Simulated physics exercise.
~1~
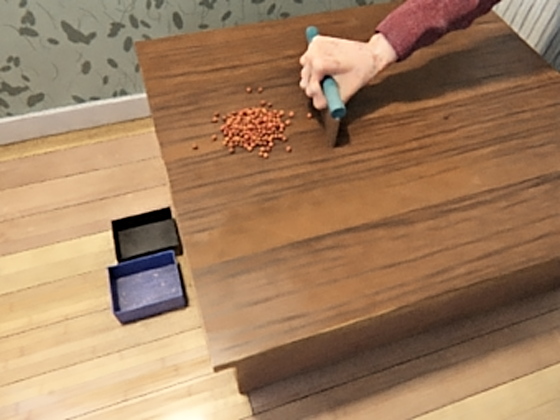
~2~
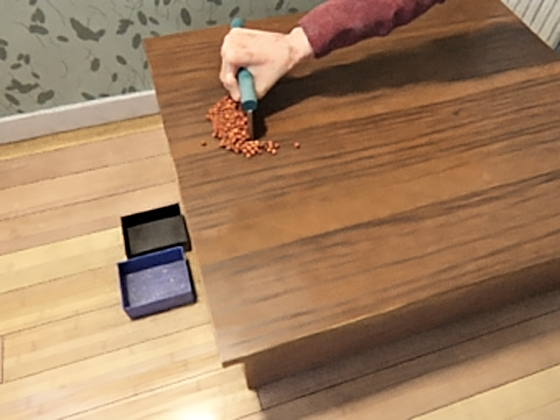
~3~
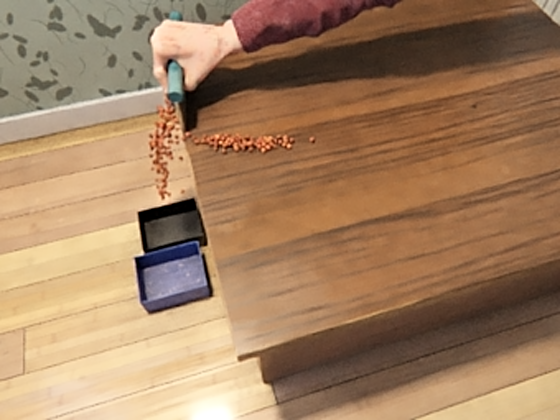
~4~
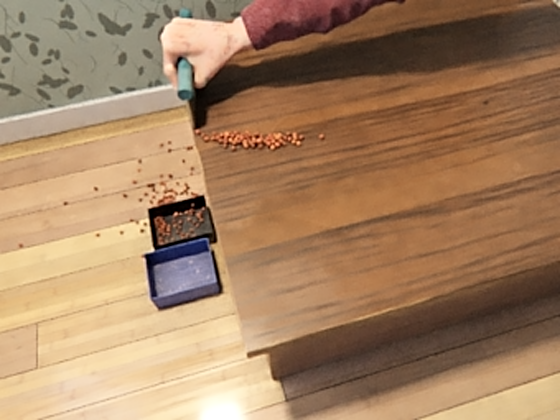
To begin with, a hand in a maroon sleeve holds a teal-handled scraper beside a pile of small orange pellets on a wooden tabletop, with a black tin and a blue tin on the floor below. The hand pushes the scraper left through the pellets, driving many of them toward the edge. As it reaches the edge and stops, a stream of pellets spills over and drops. Some land in the black tin, while others scatter across the floorboards around it. The blue tin stays empty, and a trail of pellets remains on the tabletop.
